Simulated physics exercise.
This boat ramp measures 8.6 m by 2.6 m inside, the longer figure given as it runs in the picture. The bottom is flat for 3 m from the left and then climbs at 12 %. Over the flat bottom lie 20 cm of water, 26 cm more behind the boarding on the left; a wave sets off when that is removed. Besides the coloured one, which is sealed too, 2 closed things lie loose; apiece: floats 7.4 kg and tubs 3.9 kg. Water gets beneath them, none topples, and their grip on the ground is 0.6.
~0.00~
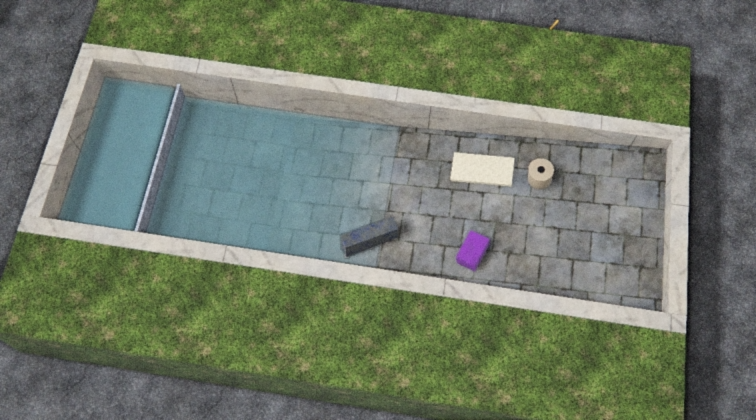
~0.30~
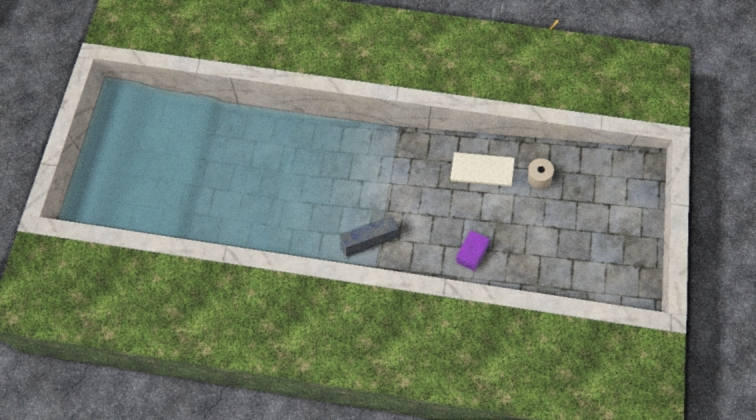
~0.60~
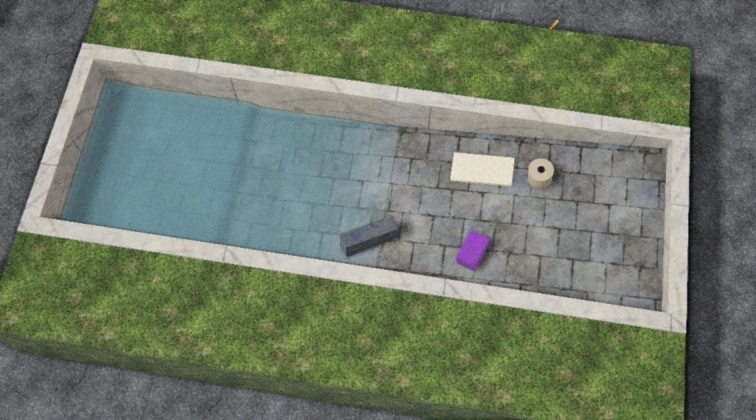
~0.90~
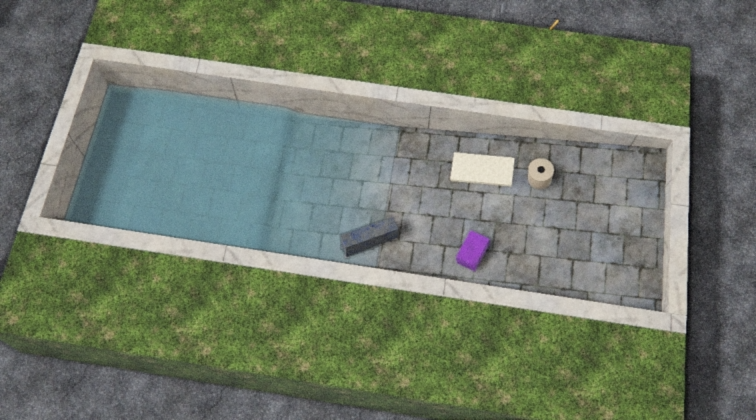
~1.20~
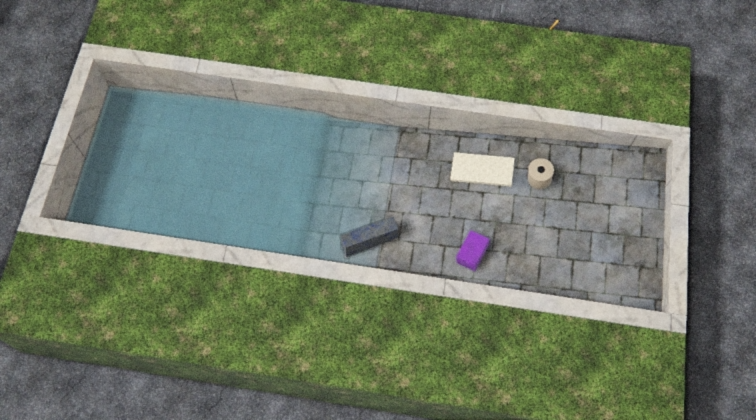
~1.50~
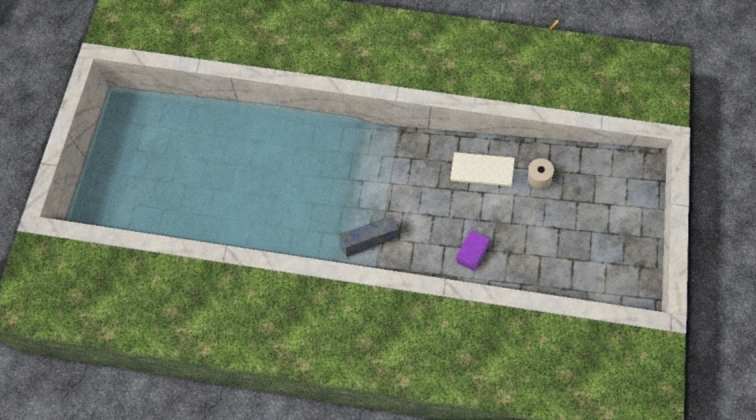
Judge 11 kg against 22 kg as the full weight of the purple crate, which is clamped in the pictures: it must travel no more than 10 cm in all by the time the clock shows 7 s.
Verdict: The smaller load will do.
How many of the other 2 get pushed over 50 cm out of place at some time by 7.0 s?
That makes 1.
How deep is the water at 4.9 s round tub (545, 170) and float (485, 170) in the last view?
About 3 and 6 cm.
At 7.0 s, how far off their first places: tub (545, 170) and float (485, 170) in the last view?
In that order: 10 cm, 300 cm.
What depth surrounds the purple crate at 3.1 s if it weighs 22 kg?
Roughly 4 cm.
After 2.1 s the purple crate would be 0 cm from its start with 11 kg and 0 cm from its start with 22 kg; 0 cm of water round it then.
After 3.1 s the purple crate would be 0 cm from its start with 11 kg and 0 cm from its start with 22 kg; 4 cm of water round it then.
After 4.9 s the purple crate would be 0 cm from its start with 11 kg and 0 cm from its start with 22 kg; 3 cm of water round it then.
After 7.0 s the purple crate would be 0 cm from its start with 11 kg and 0 cm from its start with 22 kg; 1 cm of water round it then.
